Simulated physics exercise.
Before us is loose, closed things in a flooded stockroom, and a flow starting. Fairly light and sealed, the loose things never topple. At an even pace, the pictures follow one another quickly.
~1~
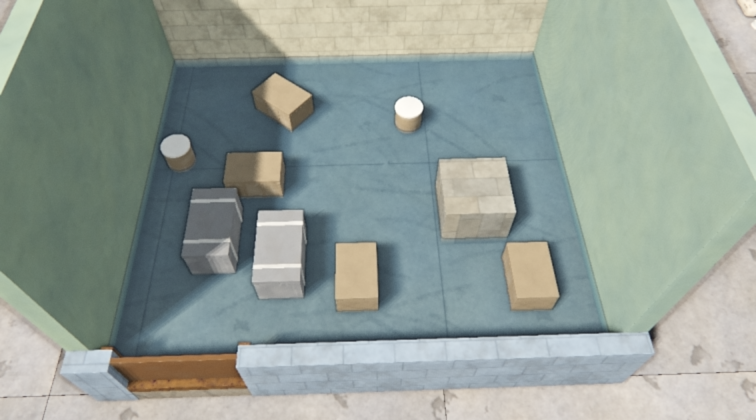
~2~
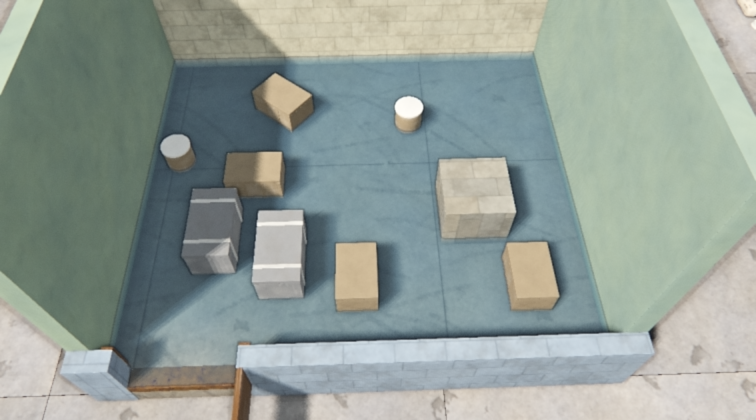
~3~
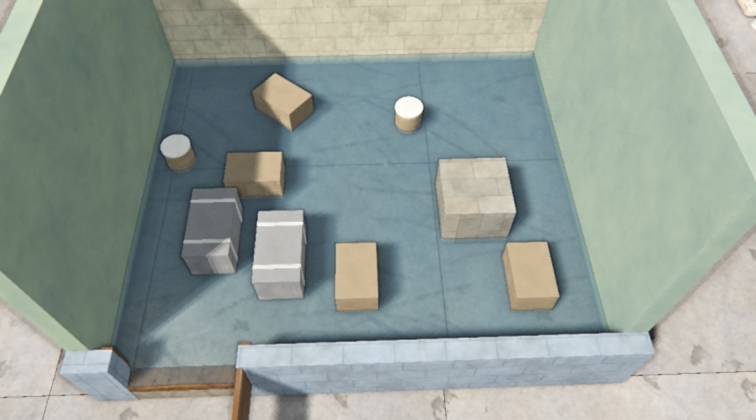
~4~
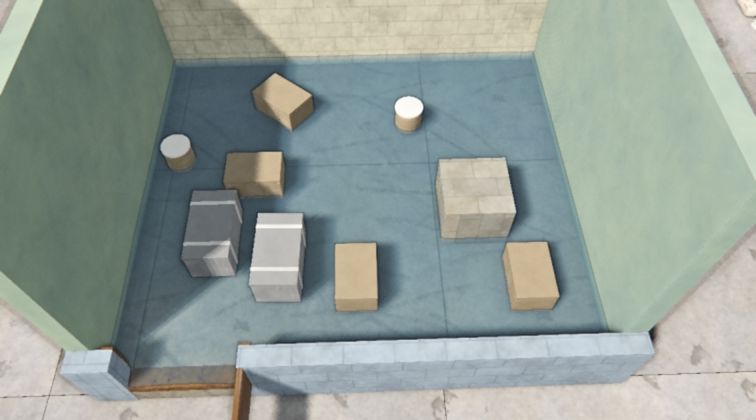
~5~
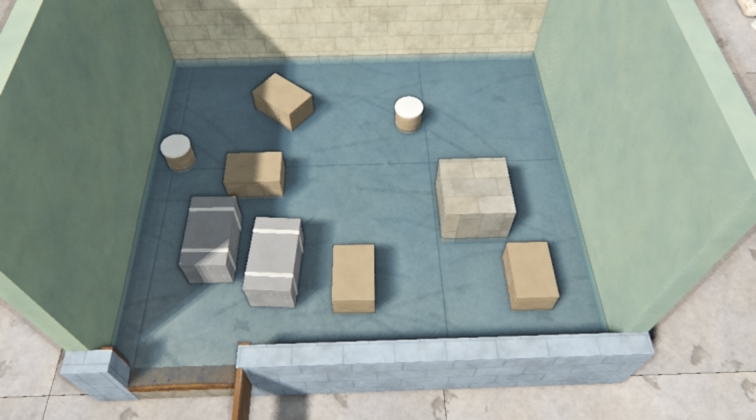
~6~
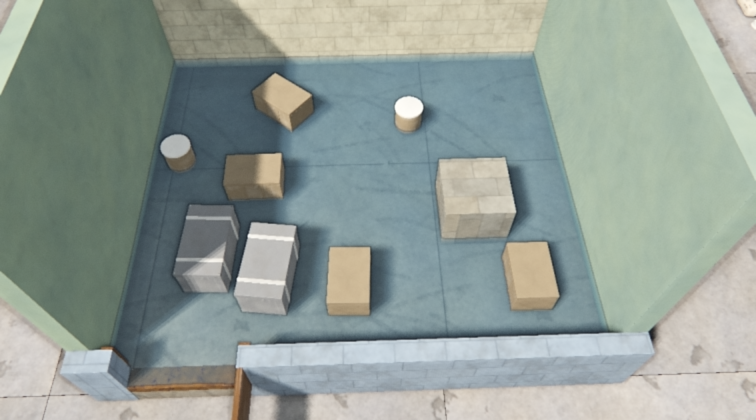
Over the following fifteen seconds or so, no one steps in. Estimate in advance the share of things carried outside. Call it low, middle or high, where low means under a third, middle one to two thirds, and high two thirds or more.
Middle.
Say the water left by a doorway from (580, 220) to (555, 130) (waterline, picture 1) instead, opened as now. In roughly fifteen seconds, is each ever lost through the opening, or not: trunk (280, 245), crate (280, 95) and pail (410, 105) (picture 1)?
First never exits, second never exits, third exits.
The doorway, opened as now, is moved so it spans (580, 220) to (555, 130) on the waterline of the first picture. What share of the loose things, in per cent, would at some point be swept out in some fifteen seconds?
Near 20 percent.
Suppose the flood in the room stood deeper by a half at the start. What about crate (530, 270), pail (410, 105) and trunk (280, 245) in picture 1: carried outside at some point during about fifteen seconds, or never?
Sequence: Not removed / not removed / removed.
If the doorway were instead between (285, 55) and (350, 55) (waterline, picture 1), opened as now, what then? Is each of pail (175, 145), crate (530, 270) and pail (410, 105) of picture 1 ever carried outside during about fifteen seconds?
Each object, in the order asked: Not flushed / not flushed / flushed.
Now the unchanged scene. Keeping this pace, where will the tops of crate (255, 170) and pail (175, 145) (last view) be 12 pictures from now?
Around (198, 243) and (153, 207).
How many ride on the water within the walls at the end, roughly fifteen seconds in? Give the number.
It comes to 3.
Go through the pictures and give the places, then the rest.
A trunk at (210, 221) floats; a trunk at (279, 244), afloat; 0 of 8 have shifted, in the first picture.
A trunk at (210, 221), afloat; a trunk at (279, 244) floats; 0 of 8 have shifted, in the second picture.
A trunk at (210, 221), afloat; a trunk at (278, 245), afloat; 0 of 8 have shifted, in the third picture.
A trunk at (210, 223), afloat; a trunk at (277, 247), afloat, close to its start; 0 of 8 have shifted, in the fourth picture.
A trunk at (208, 229) floats, close to its start; a trunk at (273, 253) floats, close to its start; 2 of 8 have shifted, in the fifth picture.
A trunk at (204, 239) floats, close to its start; a trunk at (266, 259), afloat, close to its start; 3 of 8 have shifted, in the sixth picture.
A moment on, 0 of 8 are out; 8 afloat.
Next, 2 of 8 are out; 6 afloat.
Later, 4 of 8 are out; 4 afloat.
In the end, 5 of 8 are out; 3 afloat.
